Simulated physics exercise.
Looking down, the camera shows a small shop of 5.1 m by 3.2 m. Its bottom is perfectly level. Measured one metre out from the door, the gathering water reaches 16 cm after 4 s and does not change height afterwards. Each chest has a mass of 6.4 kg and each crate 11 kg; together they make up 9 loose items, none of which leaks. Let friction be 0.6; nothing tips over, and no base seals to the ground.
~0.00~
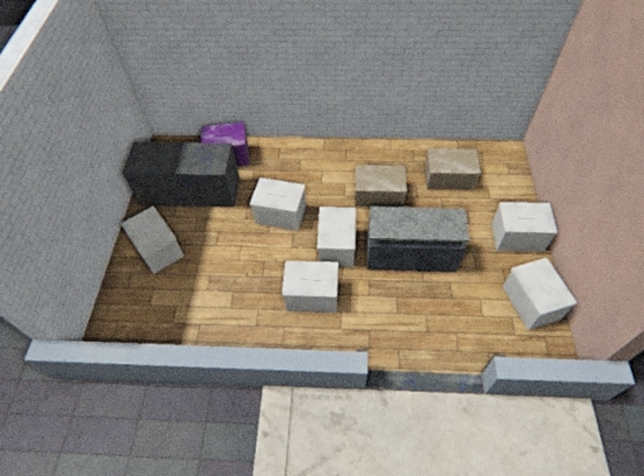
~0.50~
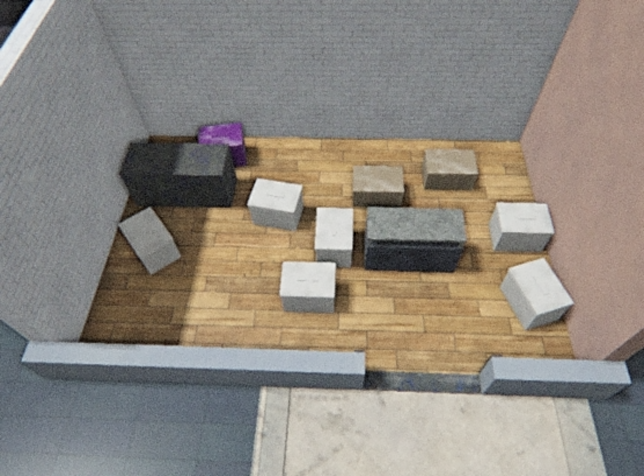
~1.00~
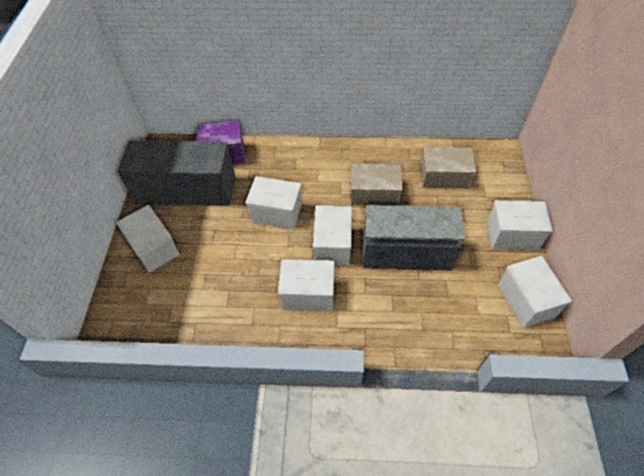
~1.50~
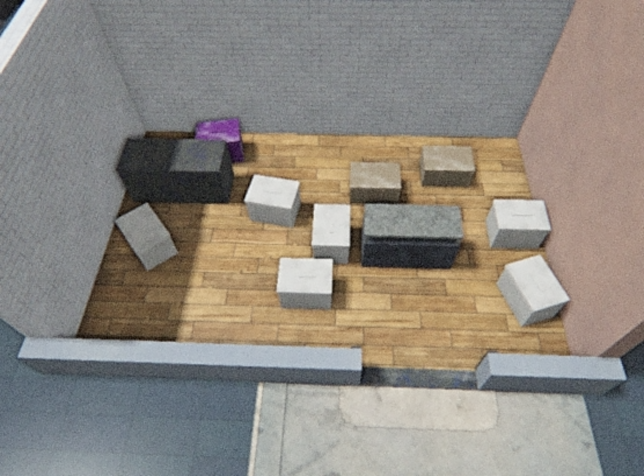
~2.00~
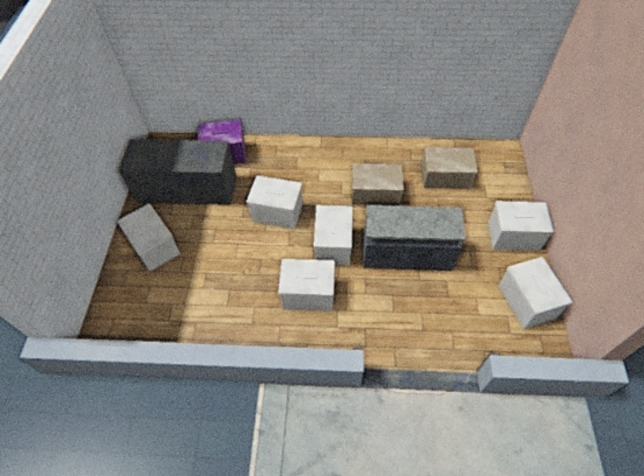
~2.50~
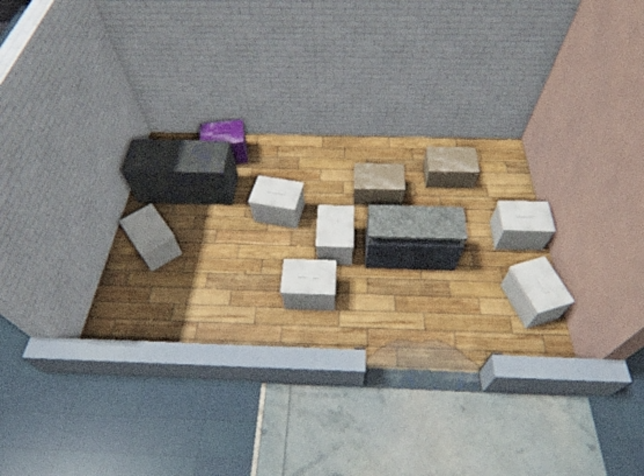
Water spreads over the paving outside a small walled shop seen from above, then a thin patch appears just inside the door gap, while the purple chest, pale blocks and dark counters stay in place on the wooden floor.
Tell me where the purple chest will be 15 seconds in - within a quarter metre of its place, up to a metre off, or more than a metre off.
Expect it to be pushed part of a metre.
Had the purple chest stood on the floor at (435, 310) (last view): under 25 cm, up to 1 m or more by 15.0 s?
Answer: It covers a big distance.
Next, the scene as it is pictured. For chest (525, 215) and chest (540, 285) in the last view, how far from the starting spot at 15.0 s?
In that order: 150 cm, 50 cm.
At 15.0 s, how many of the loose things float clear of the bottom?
Of them, 9.
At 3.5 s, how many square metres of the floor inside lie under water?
My estimate is roughly 1.5 m2.
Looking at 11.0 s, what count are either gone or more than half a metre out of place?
By my reckoning, 5.
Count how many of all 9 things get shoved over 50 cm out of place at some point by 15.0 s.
My count gives 7.
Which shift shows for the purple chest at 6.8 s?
By that time, close to 0 cm.
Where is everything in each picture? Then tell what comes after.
The first frame shows the purple chest at (223, 135) rests on the ground; water covers 0.0 m2; 0 of 9 have shifted.
The second frame shows the purple chest at (220, 136) rests on the ground; water covers 0.0 m2; 0 of 9 have shifted.
The third frame shows the purple chest at (219, 134) rests on the ground; 0.0 m2 under water; 0 of 9 have shifted.
The fourth frame shows the purple chest at (217, 132), on the bottom; 0.0 m2 under water; 0 of 9 have shifted.
The fifth frame shows the purple chest at (220, 133) rests on the ground; 0.0 m2 under water; 0 of 9 have shifted.
The sixth frame shows the purple chest at (222, 133) rests on the ground; water covers 0.2 m2; 0 of 9 have shifted.
After 3.5 s the purple chest is near (222, 133), 0.0 m from its start, aground; 0 afloat.
After 6.8 s the purple chest is near (222, 133), 0.0 m from its start, aground; 2 afloat.
After 11.0 s the purple chest is near (217, 133), 0.1 m from its start, afloat; 7 afloat.
After 15.0 s the purple chest is near (190, 130), 0.4 m from its start, afloat; 9 afloat.
